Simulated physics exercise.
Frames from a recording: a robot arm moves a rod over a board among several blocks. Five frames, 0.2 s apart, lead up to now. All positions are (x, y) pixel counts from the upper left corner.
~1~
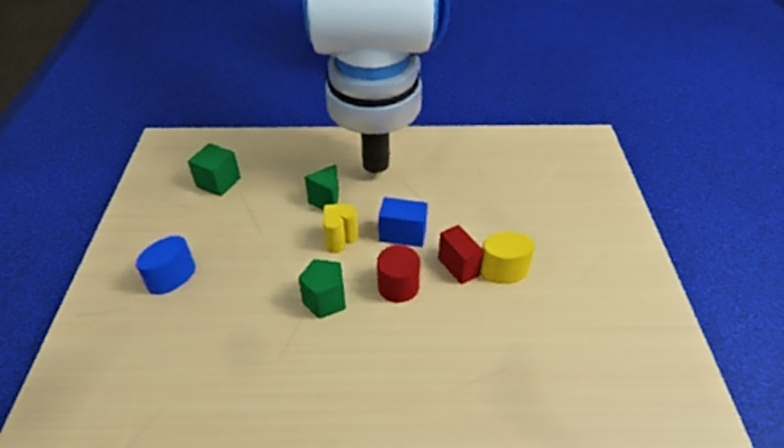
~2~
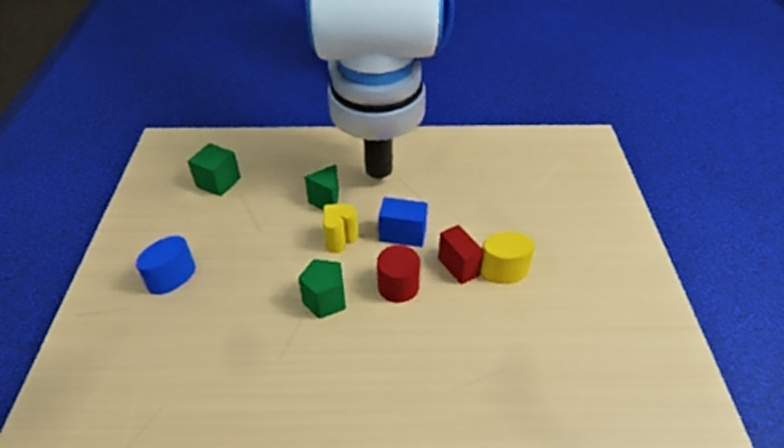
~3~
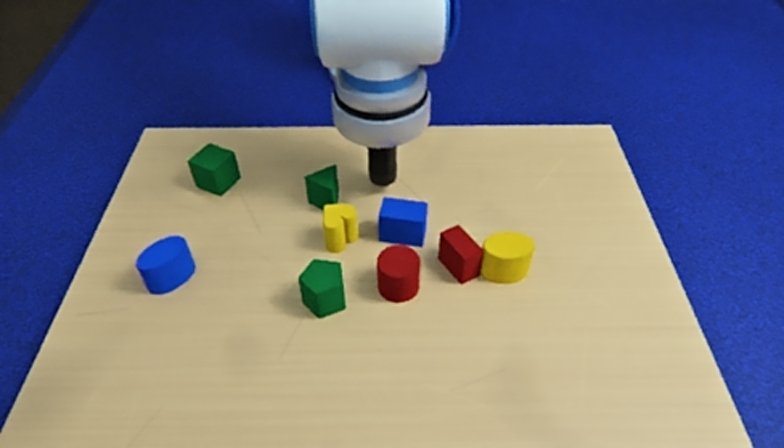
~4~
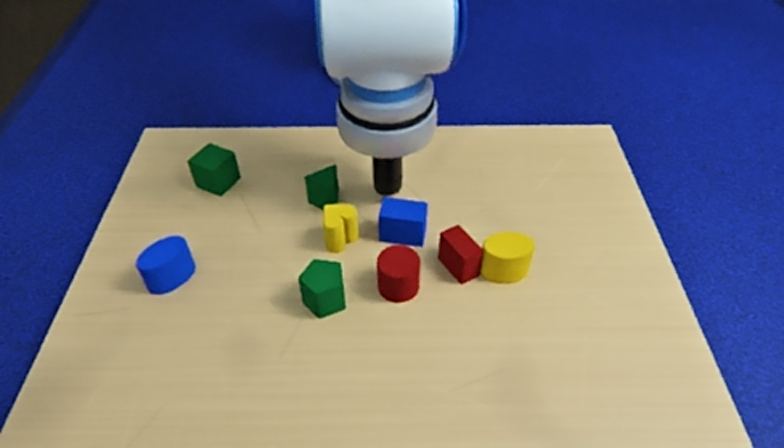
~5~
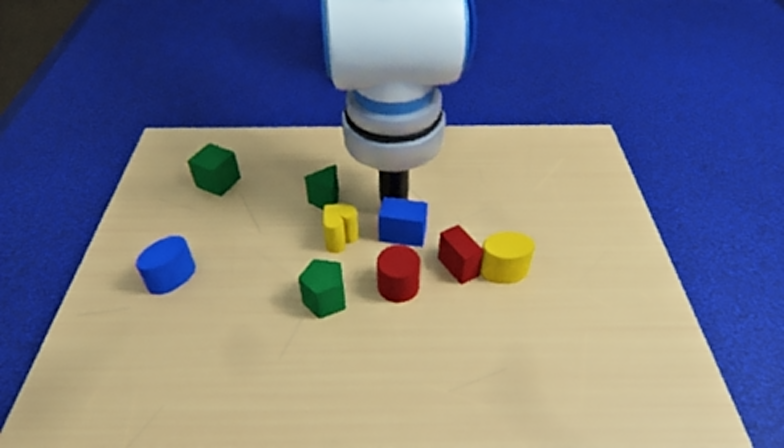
On a pale wooden board, a robot arm lowers its black rod slightly rightward toward the viewer, nearing a still blue block.
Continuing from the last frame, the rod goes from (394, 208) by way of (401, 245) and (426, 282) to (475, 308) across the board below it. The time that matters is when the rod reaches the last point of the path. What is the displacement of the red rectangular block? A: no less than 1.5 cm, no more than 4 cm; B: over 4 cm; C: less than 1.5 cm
It's C.
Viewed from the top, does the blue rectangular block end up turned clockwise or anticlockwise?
Looking down, it rotates clockwise.
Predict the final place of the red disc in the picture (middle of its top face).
I'd guess (399, 311).
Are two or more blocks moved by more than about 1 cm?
Answer: Yes.
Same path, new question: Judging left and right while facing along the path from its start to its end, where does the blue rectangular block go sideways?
It is displaced to the right.
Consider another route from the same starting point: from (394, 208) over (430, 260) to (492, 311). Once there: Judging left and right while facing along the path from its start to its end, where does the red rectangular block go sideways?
Facing from start to end, it will go to the left.
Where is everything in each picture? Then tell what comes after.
In the first frame, rod's lower end (376, 165); red disc (399, 260); blue rectangular block (403, 209); red rectangular block (462, 241).
In the second frame, rod (379, 171); blocks still.
In the third frame, rod (383, 178); blocks still.
In the fourth frame, rod (388, 187); blocks still.
In the fifth frame, rod (394, 199); red disc (399, 260); blue rectangular block (403, 209); red rectangular block (462, 241).
The first path, step by step. One third of the way, rod (402, 237); red disc (399, 272); blue rectangular block (411, 243), turned 10° anticlockwise.
Two thirds of the way, rod (427, 273); red disc (399, 309); blue rectangular block (426, 284), turned 15° clockwise.
At the end, rod (477, 298); red disc (399, 311); blue rectangular block (429, 289), turned 25° clockwise; red rectangular block still.
